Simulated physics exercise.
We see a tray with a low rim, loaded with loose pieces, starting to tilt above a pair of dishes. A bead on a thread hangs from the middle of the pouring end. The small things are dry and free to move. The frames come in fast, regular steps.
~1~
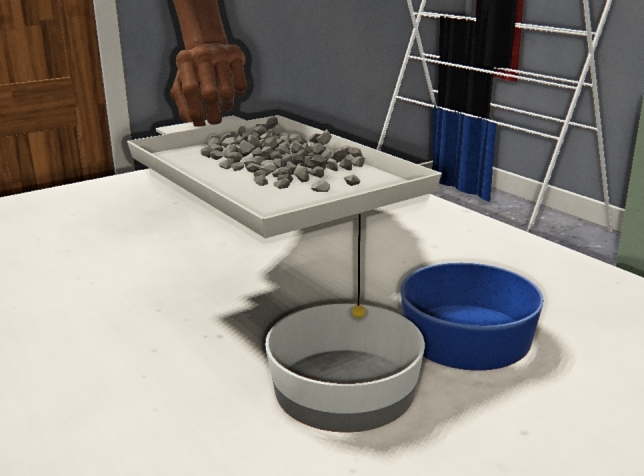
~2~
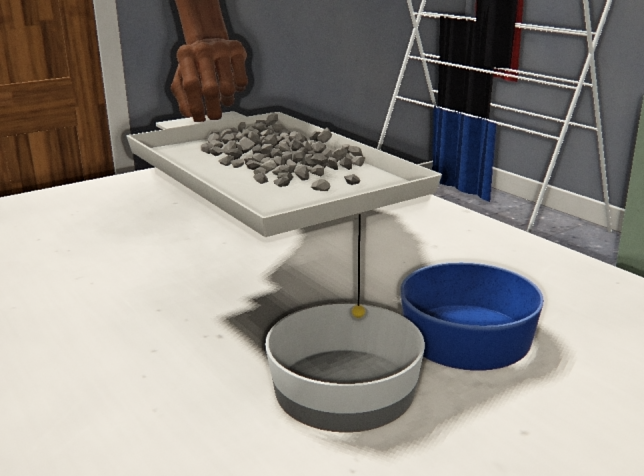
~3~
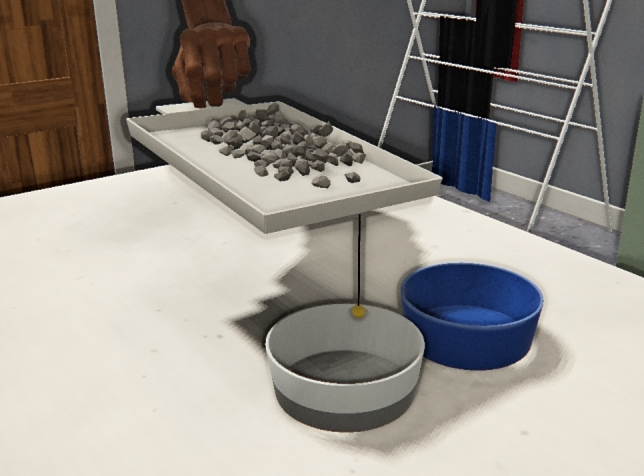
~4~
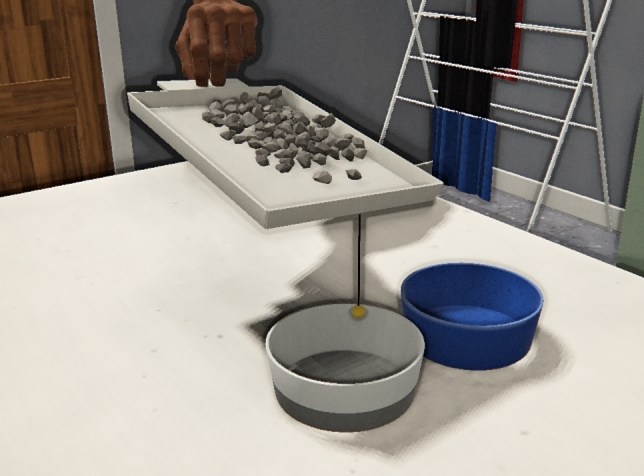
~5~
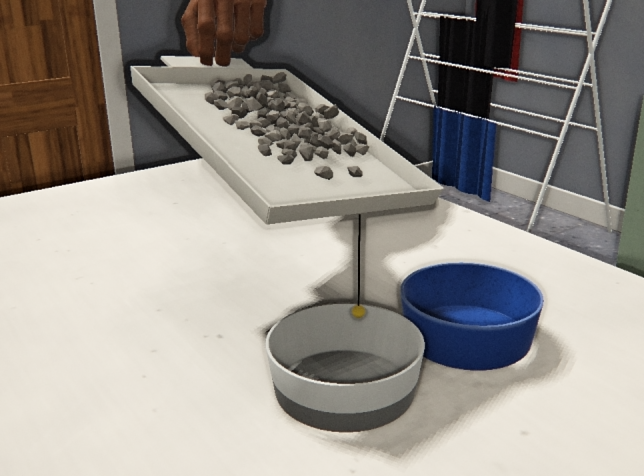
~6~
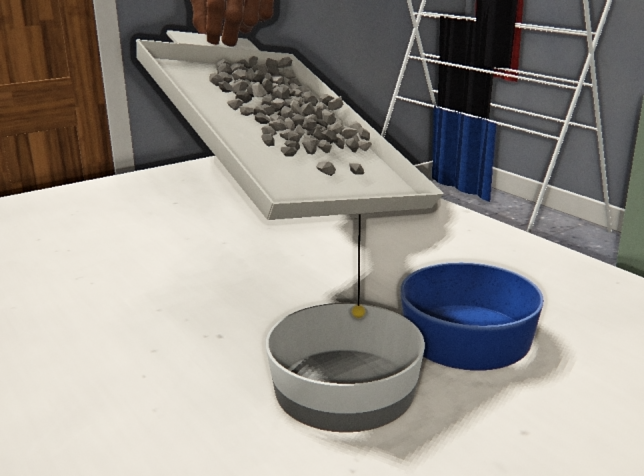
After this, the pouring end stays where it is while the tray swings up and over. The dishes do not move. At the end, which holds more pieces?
The right-hand dish gets more.
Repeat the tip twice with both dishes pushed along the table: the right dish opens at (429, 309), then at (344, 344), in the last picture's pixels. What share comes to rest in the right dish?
First some 90, then 10 per cent.
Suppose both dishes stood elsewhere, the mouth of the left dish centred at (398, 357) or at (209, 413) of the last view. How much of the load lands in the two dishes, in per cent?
The first gives 60 %, the second 20 %.
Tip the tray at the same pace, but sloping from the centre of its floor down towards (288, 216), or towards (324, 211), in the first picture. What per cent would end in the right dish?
In turn 0 and 0 in a hundred.
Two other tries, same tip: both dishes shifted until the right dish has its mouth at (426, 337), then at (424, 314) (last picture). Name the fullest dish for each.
First right, then the right-hand dish.
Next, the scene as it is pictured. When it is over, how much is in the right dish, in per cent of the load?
Roughly 50 in a hundred.
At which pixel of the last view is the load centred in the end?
Roughly at (462, 354).
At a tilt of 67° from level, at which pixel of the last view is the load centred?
Roughly at (406, 172).
Just after the last frame, tray tipped steeply; the larger part on the tray; about a tenth in the air.
A moment on, tray tipped past a quarter turn; about a tenth on the tray; about a tenth in the left dish; roughly half in the right dish; roughly a third outside both; just a few in the air.
Further on, tray tipped past a quarter turn; about a tenth in the left dish; roughly half in the right dish; roughly a third outside both.
When it is over, tray tipped past a quarter turn; about a tenth in the left dish; roughly half in the right dish; roughly a third outside both.
